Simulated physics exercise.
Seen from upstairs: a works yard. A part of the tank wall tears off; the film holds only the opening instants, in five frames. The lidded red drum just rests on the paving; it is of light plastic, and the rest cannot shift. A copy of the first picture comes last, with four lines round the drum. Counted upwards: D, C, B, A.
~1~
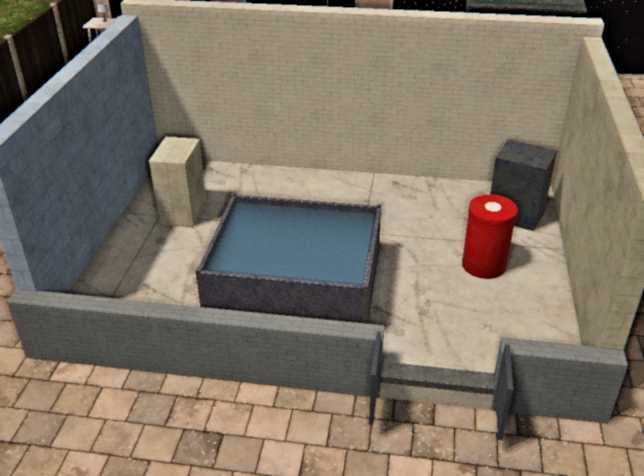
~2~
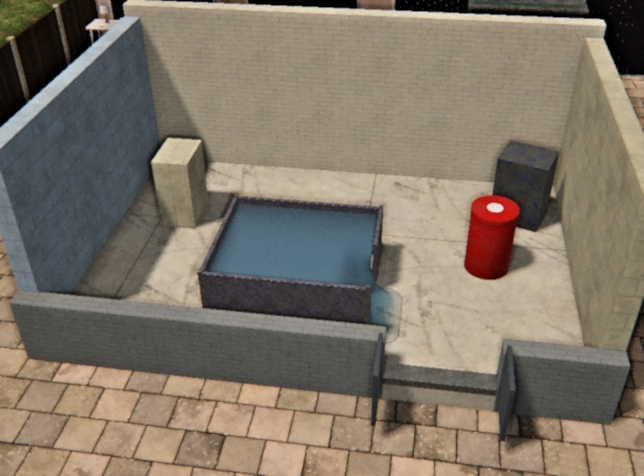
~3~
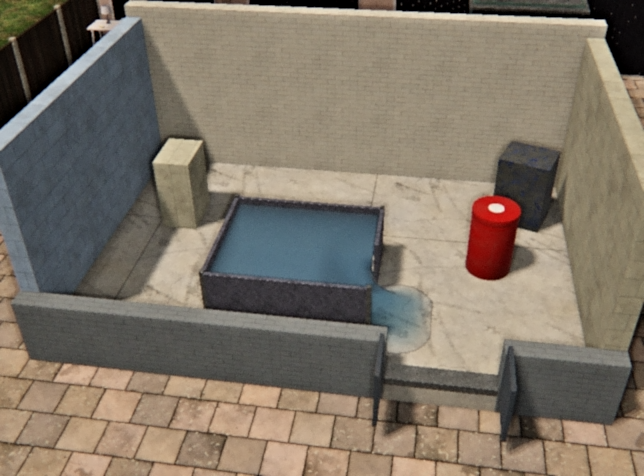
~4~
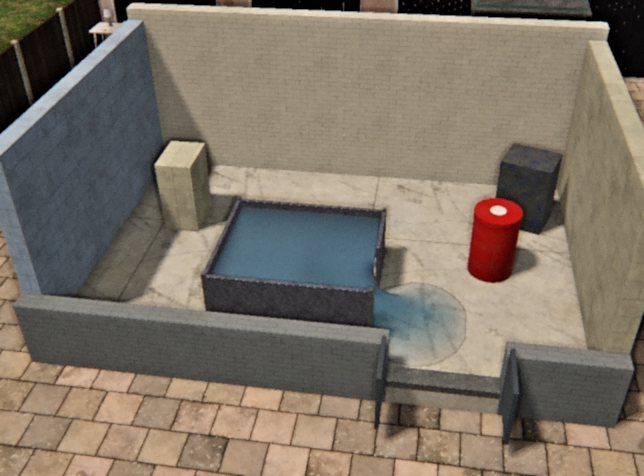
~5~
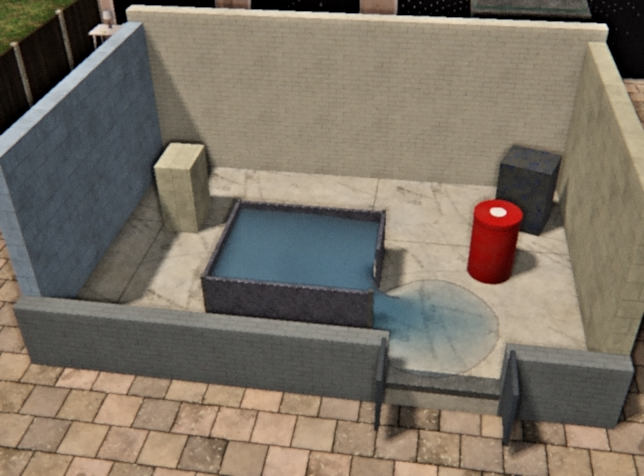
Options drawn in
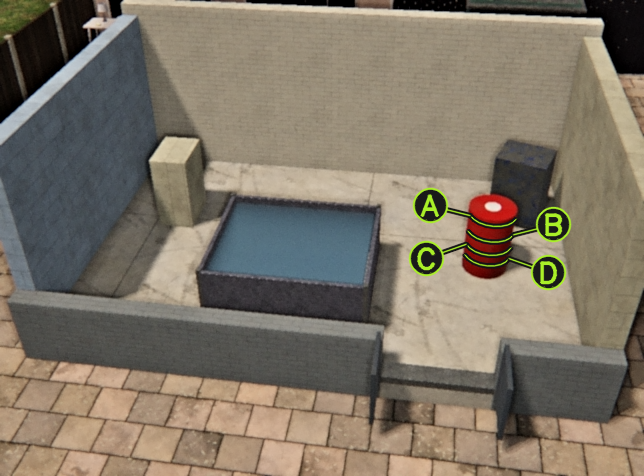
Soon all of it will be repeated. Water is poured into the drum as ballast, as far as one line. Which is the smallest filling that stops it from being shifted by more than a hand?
Take D.
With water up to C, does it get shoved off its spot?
No, not at all.
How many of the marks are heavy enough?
All four.
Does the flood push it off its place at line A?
No, not at all.
On the marked copy, A at (493, 226); B at (491, 242); C at (488, 255); D at (487, 265); from the bottom up D, C, B, A.
If A is chosen, it does not move.
If B is chosen, it does not move.
If C is chosen, it does not move.
If D is chosen, it does not move.
